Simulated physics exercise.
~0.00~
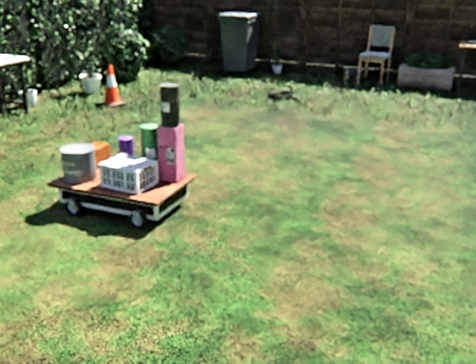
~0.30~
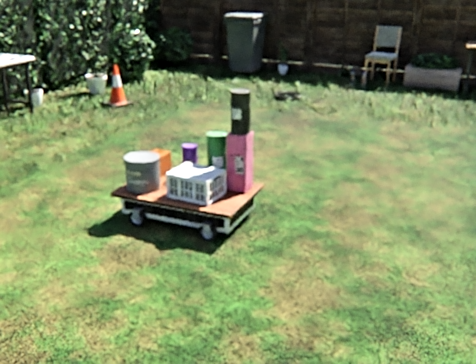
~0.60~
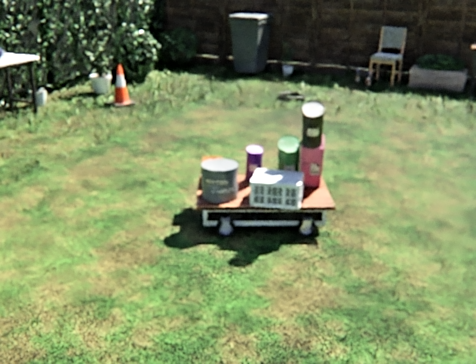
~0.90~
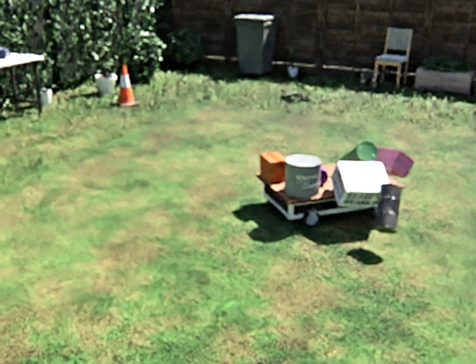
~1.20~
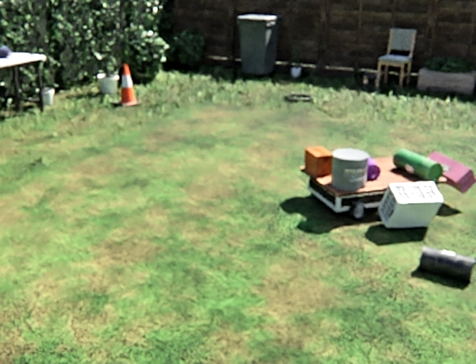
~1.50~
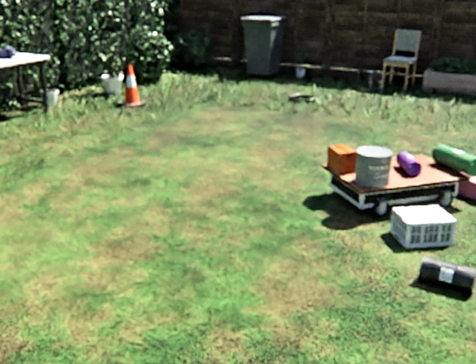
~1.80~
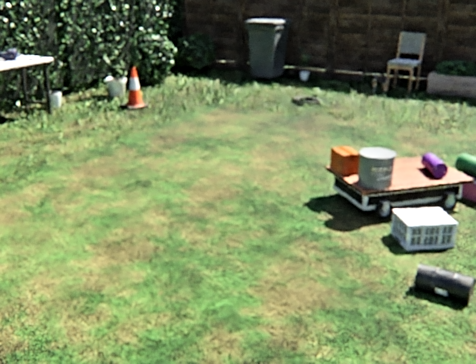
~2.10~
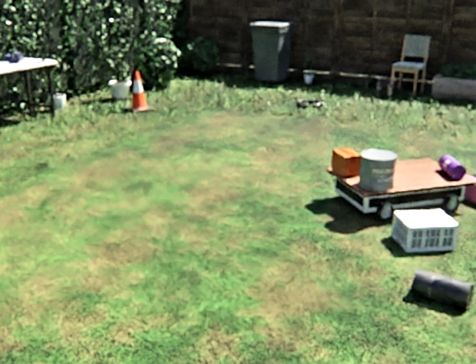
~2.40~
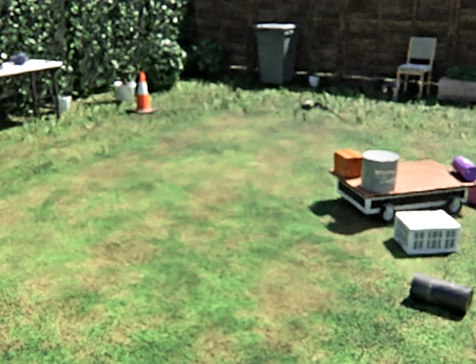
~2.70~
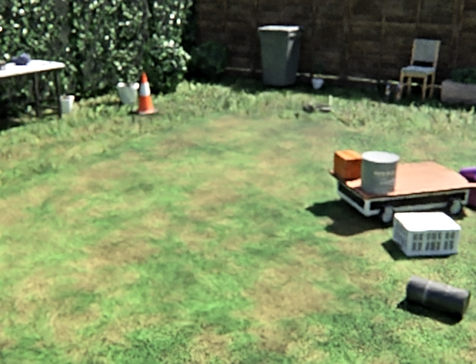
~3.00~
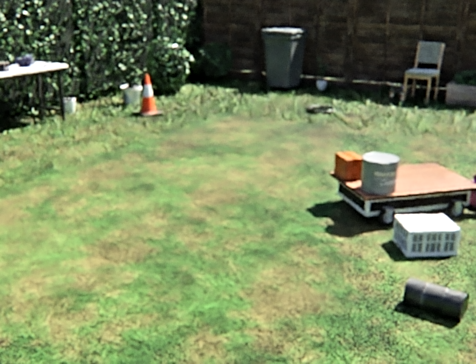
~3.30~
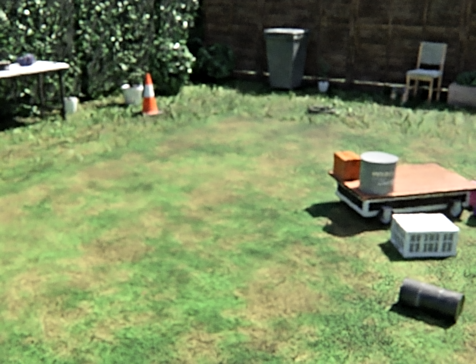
A loaded cart rolling right across a lawn, turning and spilling canisters, a white crate and a pink box, then stopping.
